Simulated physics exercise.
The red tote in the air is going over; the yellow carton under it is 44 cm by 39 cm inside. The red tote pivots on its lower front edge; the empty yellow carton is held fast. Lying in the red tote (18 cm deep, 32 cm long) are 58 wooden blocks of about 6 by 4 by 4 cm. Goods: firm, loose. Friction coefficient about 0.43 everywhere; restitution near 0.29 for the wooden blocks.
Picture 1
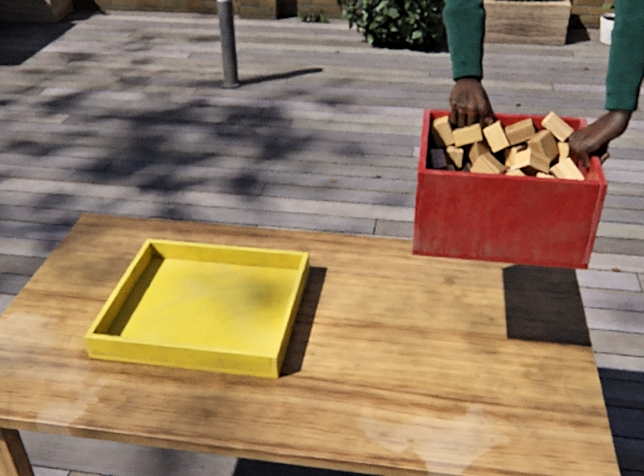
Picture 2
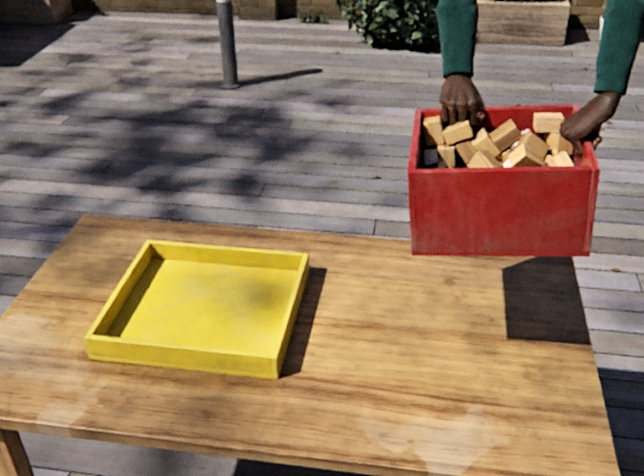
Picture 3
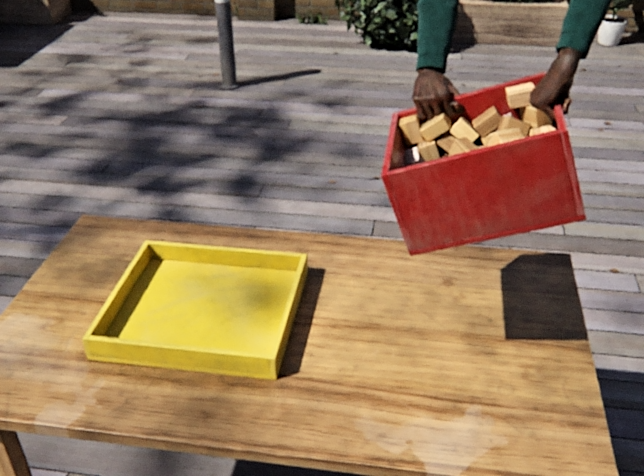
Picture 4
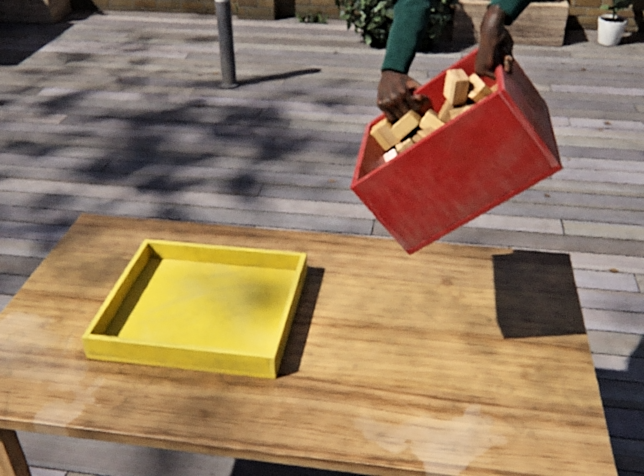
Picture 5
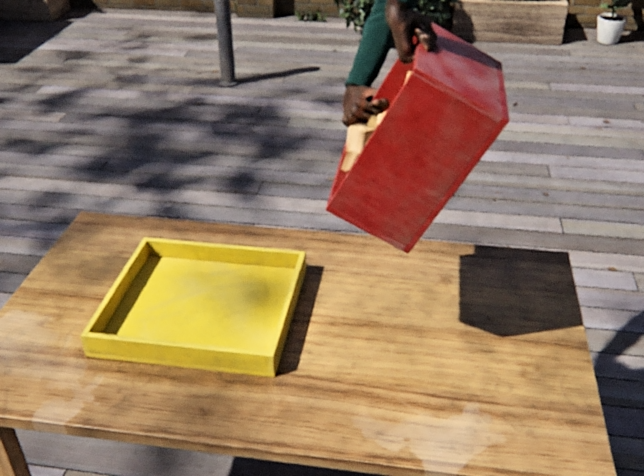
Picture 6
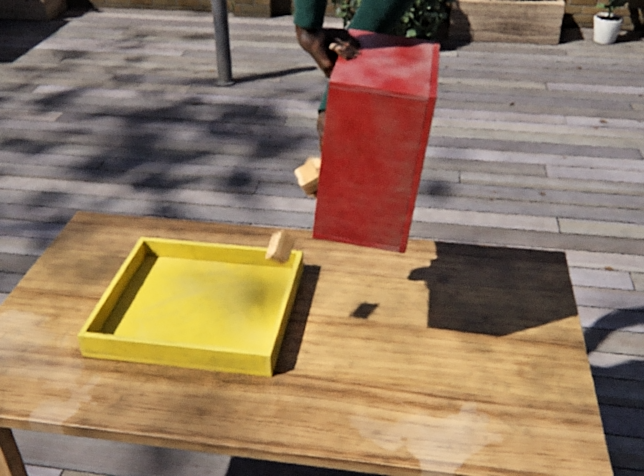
Hands tilting a red box of wooden blocks leftward onto its side above a yellow tray, the first blocks dropping out.
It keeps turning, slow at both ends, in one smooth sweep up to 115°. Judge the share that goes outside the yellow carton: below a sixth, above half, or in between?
You should find one sixth or more, not half of the load outside the yellow carton.
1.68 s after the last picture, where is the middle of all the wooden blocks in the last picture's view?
Around (245, 304).
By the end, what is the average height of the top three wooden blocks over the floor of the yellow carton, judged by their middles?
Roughly 7 cm.
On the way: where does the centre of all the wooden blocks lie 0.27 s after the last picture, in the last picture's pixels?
The centre sits near (355, 188).
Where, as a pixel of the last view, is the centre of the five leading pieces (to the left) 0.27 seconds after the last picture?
Near (231, 304) in pixels.
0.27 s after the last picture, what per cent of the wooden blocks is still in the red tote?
Roughly 85 percent.
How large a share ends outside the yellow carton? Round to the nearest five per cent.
I'd say close to 25 per cent, give or take.
Then, 0.27 s after the last picture, tilt 103°; 48 still in the red tote, 4 in the yellow carton, 2 outside the yellow carton and 4 in the air.
Then, 0.60 s after the last picture, tilt 115°; 38 still in the red tote, 11 in the yellow carton, 2 outside the yellow carton and 7 in the air.
Then, 1.07 s after the last picture, tilt 115°; 5 still in the red tote, 37 in the yellow carton, 9 outside the yellow carton and 7 in the air.
When it is over (1.68 s after the last picture), 43 in the yellow carton and 15 outside the yellow carton. Asked share, 15 of 58, 26 per cent.
